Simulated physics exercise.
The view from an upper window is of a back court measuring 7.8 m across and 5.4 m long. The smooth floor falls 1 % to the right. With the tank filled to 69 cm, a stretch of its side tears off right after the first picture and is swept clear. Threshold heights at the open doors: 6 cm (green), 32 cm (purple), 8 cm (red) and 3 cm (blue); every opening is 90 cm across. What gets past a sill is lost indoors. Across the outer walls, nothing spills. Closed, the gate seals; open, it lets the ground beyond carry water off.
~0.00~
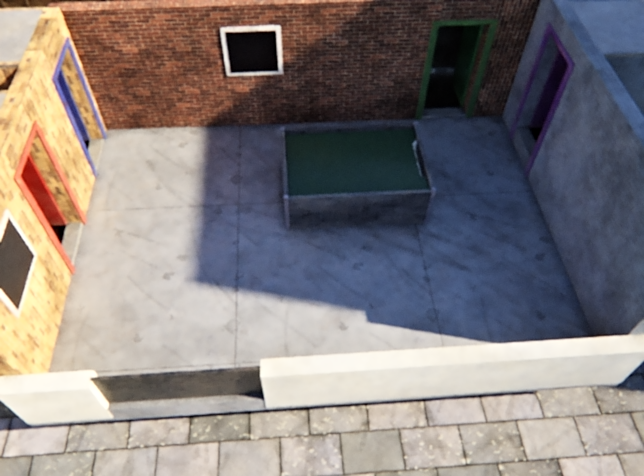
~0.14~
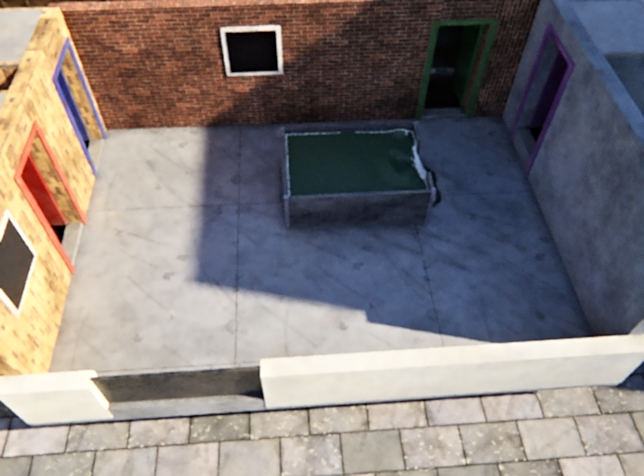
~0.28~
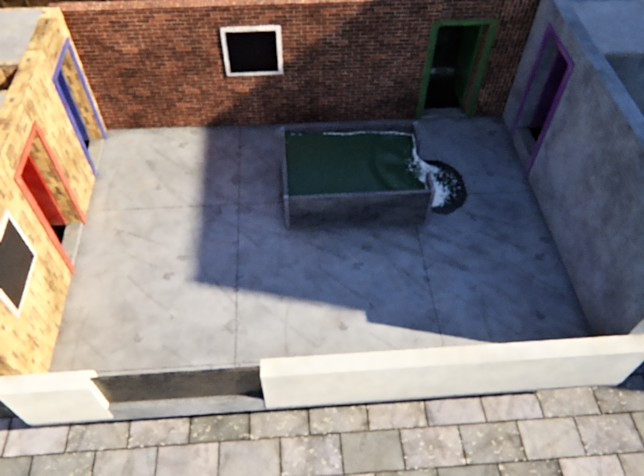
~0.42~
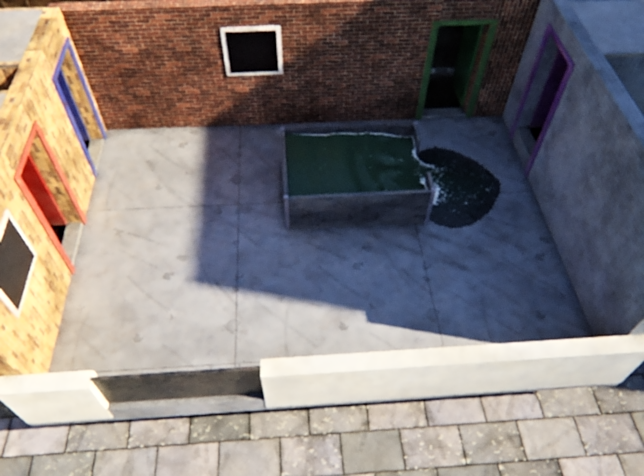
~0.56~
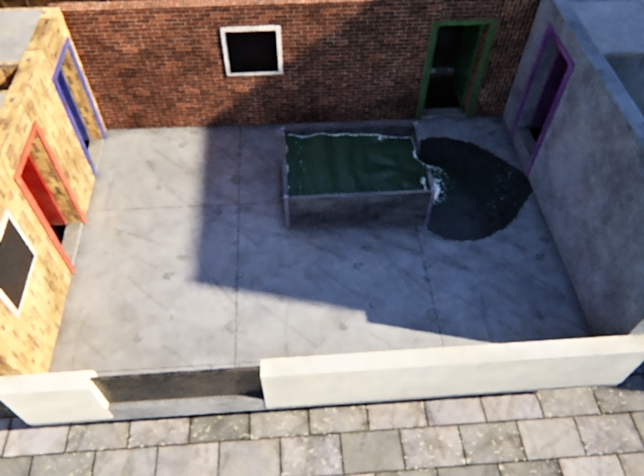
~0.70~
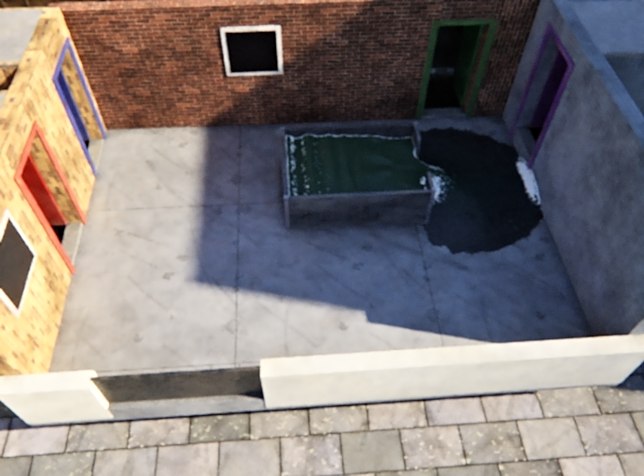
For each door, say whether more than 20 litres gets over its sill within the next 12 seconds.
Green door: Yes; purple door: No; red door: No; blue door: Yes.
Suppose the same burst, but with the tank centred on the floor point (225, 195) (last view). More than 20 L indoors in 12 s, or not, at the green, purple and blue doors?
Green goes beyond, purple stays inside, blue stays inside, judged against that limit.
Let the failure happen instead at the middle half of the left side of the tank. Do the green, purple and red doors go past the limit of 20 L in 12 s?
Then: Green short of it, purple short of it, red beyond it.
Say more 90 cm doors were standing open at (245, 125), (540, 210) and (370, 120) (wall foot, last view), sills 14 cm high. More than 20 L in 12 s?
In turn: Below, past it, under.
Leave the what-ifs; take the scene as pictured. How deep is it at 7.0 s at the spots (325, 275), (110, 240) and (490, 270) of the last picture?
Depths: About 3, 0 and 3 centimetres.
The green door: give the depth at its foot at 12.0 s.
About 5.5 cm.
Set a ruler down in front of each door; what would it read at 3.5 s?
You'd get green at 13 cm, purple at 22 cm, red at 0 cm, and blue at 0 cm.
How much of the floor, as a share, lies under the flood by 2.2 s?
Close to 20 in a hundred.
After 1.4 s water covers 15 % of the floor and is deepest (38 cm) near (500, 121); green door 5 cm at the sill, 0 L in, purple door 31 cm at the sill, 0 L in, red door not reached, blue door not reached.
After 2.2 s water covers 20 % of the floor and is deepest (37 cm) near (500, 121); green door 14 cm at the sill, 5 L in, purple door 28 cm at the sill, 1 L in, red door not reached, blue door not reached.
After 3.5 s water covers 35 % of the floor and is deepest (24 cm) near (502, 127); green door 13 cm at the sill, 30 L in, purple door 22 cm at the sill, 1 L in, red door not reached, blue door not reached.
After 7.0 s water covers 85 % of the floor and is deepest (15 cm) near (588, 339); green door 10 cm at the sill, 95 L in, purple door 14 cm at the sill, 1 L in, red door not reached, blue door 8 cm at the sill, 26 L in.
After 12.0 s water covers 100 % of the floor and is deepest (10 cm) near (527, 187); green door 6 cm at the sill, 113 L in, purple door 9 cm at the sill, 1 L in, red door 5 cm at the sill, 0 L in, blue door 5 cm at the sill, 66 L in.
